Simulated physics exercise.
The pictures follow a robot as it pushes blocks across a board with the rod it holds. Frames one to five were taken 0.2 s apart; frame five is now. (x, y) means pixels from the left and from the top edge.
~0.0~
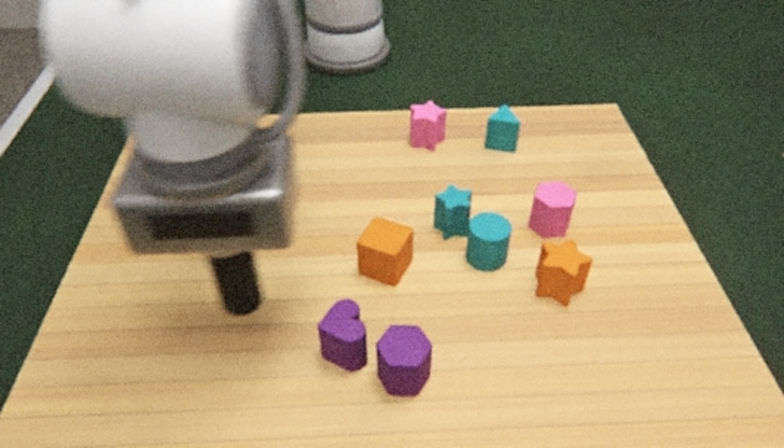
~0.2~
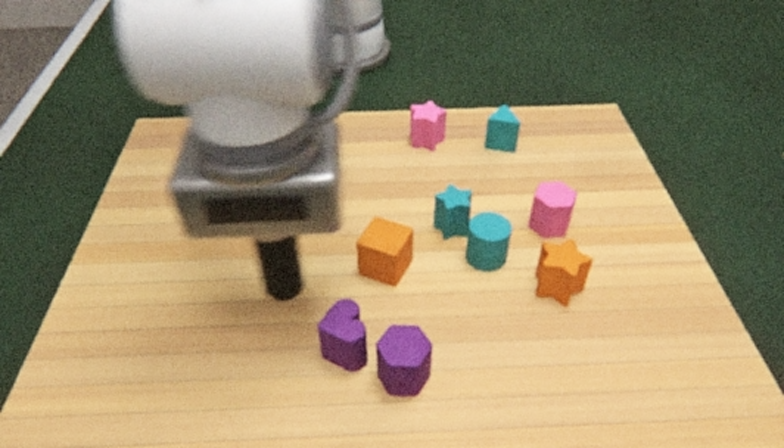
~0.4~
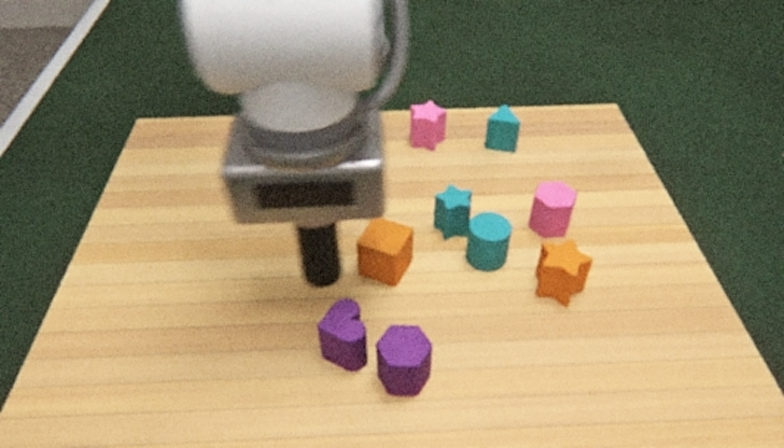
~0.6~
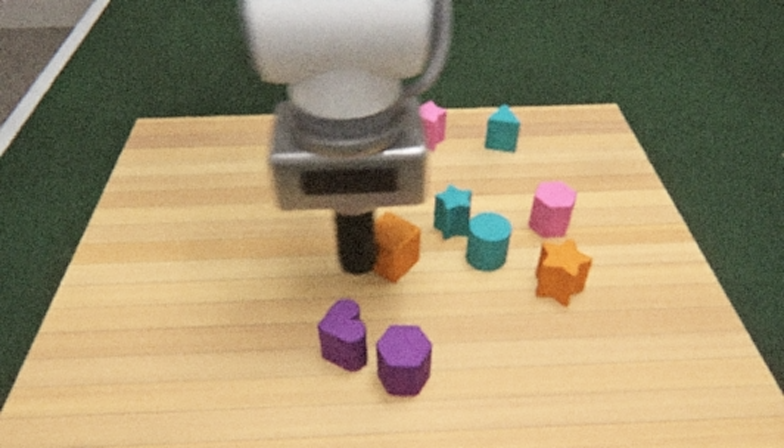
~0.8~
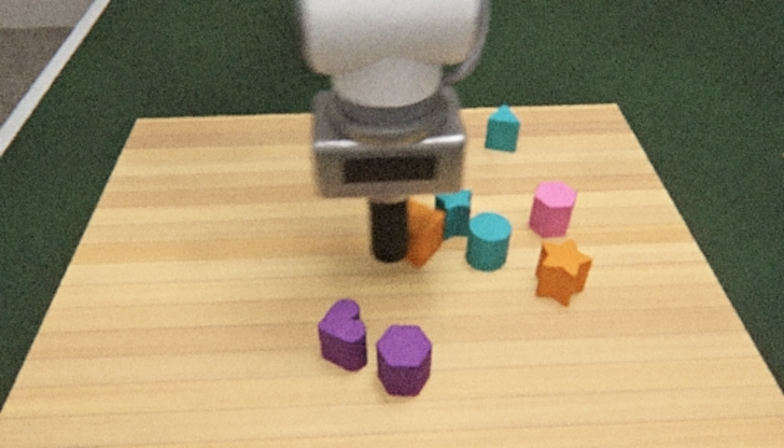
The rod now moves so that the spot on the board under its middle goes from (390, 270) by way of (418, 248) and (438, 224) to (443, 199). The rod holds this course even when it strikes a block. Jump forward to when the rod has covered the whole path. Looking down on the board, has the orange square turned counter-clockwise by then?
I'd say no.
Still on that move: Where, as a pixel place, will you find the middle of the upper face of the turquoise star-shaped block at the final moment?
At the end it should sit near (517, 163).
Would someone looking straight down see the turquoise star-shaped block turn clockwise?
In short: Yes.
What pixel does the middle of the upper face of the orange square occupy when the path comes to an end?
It should be at (481, 163) by then.
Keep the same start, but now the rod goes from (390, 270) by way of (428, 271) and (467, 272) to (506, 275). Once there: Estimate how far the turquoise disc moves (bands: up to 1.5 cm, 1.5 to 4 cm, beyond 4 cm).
It goes 1.5 to 4 cm.
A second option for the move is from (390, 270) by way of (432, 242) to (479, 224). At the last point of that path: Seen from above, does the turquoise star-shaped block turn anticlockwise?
Yes, it checks out.
What follows on the original path. One third of the way, rod (419, 230); orange square (446, 197); turquoise star-shaped block (476, 183), turned 15° anticlockwise.
Two thirds of the way, rod (439, 206); orange square (468, 177), turned 25° clockwise; turquoise star-shaped block (501, 168).
At the end, rod (445, 181); orange square (481, 163), turned 45° clockwise; turquoise star-shaped block (517, 163), turned 20° clockwise; turquoise disc unmoved.
